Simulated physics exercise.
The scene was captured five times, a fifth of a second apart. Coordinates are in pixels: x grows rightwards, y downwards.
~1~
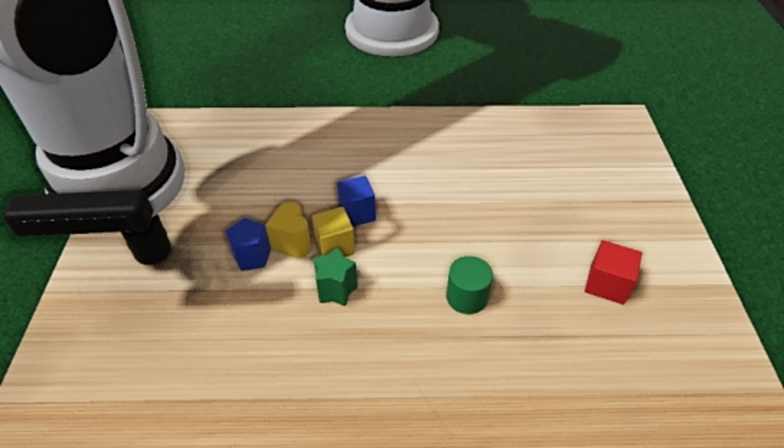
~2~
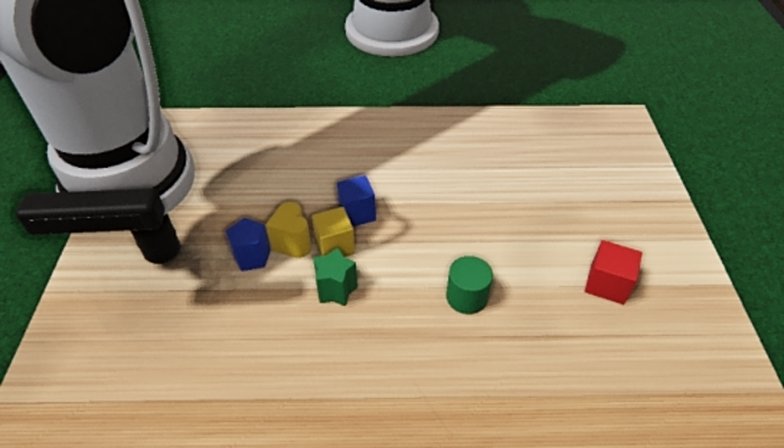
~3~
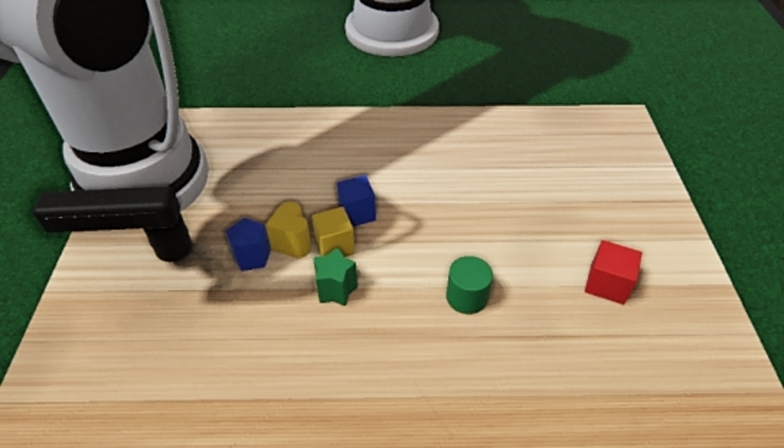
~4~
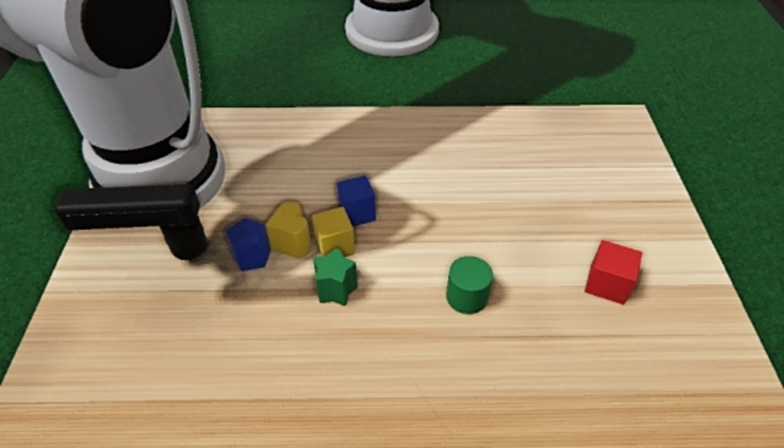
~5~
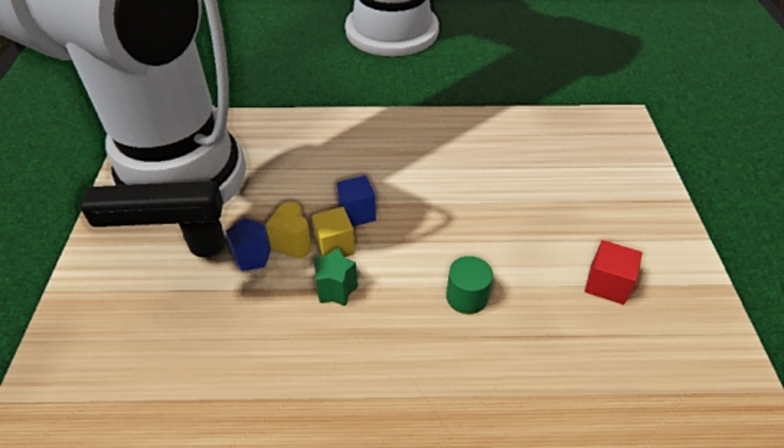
White robot arm moving its black stick slowly rightward across a wooden table, nearing a blue block beside motionless coloured blocks.
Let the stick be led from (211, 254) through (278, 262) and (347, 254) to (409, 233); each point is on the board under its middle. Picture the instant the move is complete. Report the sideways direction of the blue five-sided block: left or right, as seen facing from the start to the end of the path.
Side: Right.
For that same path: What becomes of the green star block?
The block moves away from its spot.
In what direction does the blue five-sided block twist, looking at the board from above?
It goes clockwise.
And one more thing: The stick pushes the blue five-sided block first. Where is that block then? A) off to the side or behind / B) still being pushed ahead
Option A.
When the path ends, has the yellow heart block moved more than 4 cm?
No
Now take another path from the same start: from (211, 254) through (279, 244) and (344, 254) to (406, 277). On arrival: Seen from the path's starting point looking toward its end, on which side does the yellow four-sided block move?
Answer: Left.
The first path, step by step. One third of the way, stick (278, 252); blue five-sided block (304, 250), turned 55° clockwise; yellow heart block (306, 216), turned 70° anticlockwise; yellow four-sided block (344, 217), turned 30° clockwise; green star block (337, 268).
Two thirds of the way, stick (346, 245); blue five-sided block (342, 259), turned 105° clockwise; yellow heart block (319, 205), turned 110° anticlockwise; yellow four-sided block (371, 206); green star block (357, 285).
At the end, stick (409, 224); blue five-sided block (342, 258), turned 105° clockwise; yellow heart block (319, 205), turned 110° anticlockwise; yellow four-sided block (407, 183), turned 75° anticlockwise; green star block (357, 285).
